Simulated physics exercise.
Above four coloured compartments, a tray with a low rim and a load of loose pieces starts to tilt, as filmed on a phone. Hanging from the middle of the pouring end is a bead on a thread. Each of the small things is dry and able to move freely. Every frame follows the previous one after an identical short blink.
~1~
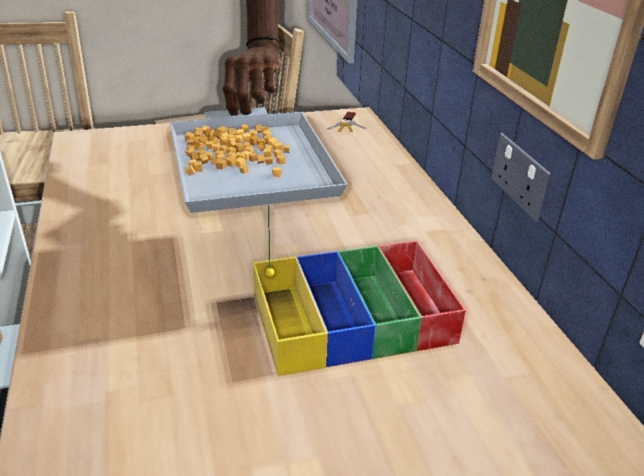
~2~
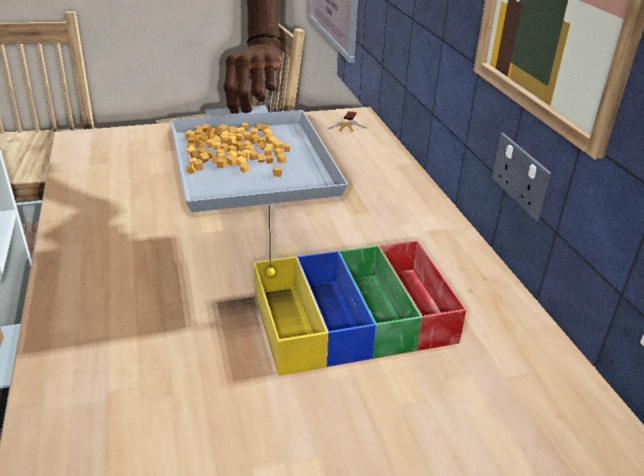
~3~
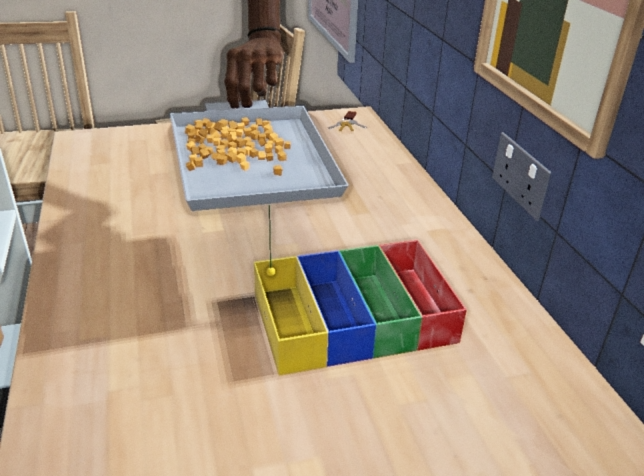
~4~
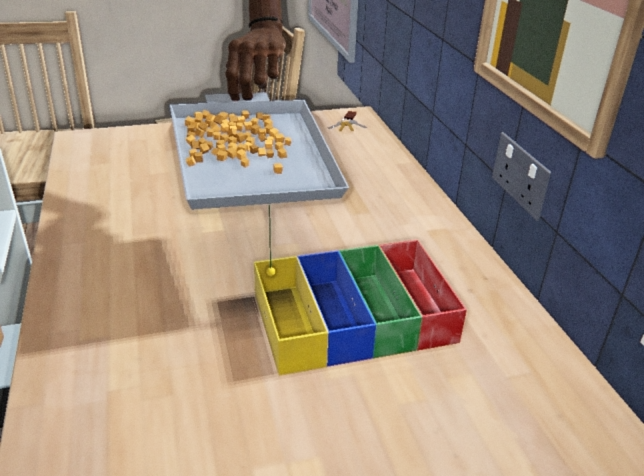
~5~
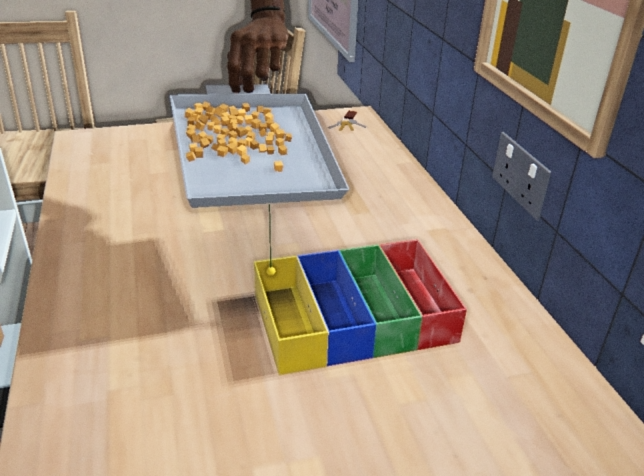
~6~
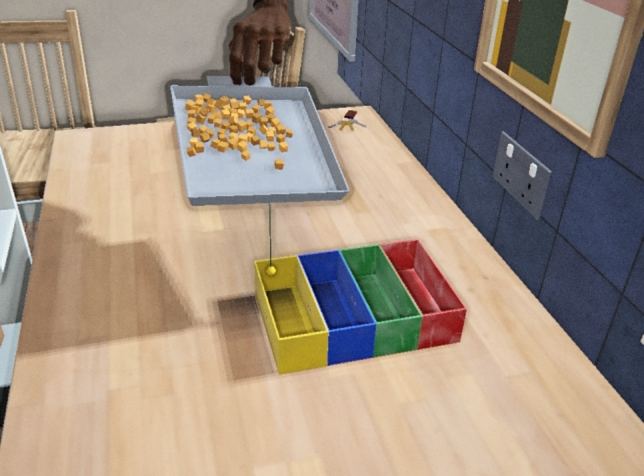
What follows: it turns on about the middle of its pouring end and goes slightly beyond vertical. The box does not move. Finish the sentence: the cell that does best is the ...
... Blue cell.
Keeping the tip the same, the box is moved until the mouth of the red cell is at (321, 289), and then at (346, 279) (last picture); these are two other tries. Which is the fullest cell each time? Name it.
Run one gives the cell in red; run two gives red.
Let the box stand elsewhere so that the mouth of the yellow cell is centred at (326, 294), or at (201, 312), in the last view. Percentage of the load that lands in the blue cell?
That makes 30 per cent, followed by 0 per cent.
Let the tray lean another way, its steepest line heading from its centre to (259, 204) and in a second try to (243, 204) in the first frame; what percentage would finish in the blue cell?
0 and 0 per cent, in that order.
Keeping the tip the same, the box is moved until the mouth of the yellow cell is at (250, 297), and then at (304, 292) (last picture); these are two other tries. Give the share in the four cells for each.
Close to 100 in a hundred, followed by close to 100 in a hundred.
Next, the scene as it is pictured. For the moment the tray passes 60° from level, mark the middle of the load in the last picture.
Load centre: Approx. (302, 185).
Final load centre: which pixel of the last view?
Around (330, 317).
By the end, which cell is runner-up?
Second place: The yellow cell.
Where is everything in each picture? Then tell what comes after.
The first picture shows corners of the pouring end near (190, 199) and (341, 182), level; middle of the load near (231, 145), croutons; bead on its thread near (270, 272); yellow cell near (302, 351); blue cell near (350, 343); green cell near (396, 335); red cell near (441, 327).
The second picture shows corners of the pouring end near (190, 198) and (342, 182), level; middle of the load near (232, 143).
The third picture shows corners of the pouring end near (191, 197) and (343, 183), tipped barely, lowest at the right corner; middle of the load near (232, 139).
The fourth picture shows corners of the pouring end near (191, 196) and (343, 185), tipped a little, lowest at the right corner; middle of the load near (232, 133).
The fifth picture shows corners of the pouring end near (192, 195) and (343, 187), tipped a little, lowest at the right corner; middle of the load near (233, 127).
The sixth picture shows corners of the pouring end near (192, 193) and (344, 188), tipped a little, lowest at the right corner; middle of the load near (234, 122); yellow cell near (303, 349); blue cell near (351, 341); green cell near (398, 333); red cell near (442, 326).
Shortly afterwards, tray tipped steeply; the bulk on the tray; a little in the blue cell; only a few in the green cell; only a few in the yellow cell; a little falling or outside the box.
Next, tray tipped right over; near two thirds on the tray; a little in the blue cell; a little in the green cell; a little in the yellow cell; a little falling or outside the box.
Some moments later, tray tipped past a quarter turn; near two thirds in the blue cell; near a quarter in the yellow cell; a little in the green cell.
In the end, tray tipped past a quarter turn; near two thirds in the blue cell; near a quarter in the yellow cell; a little in the green cell; none at all in the red cell.
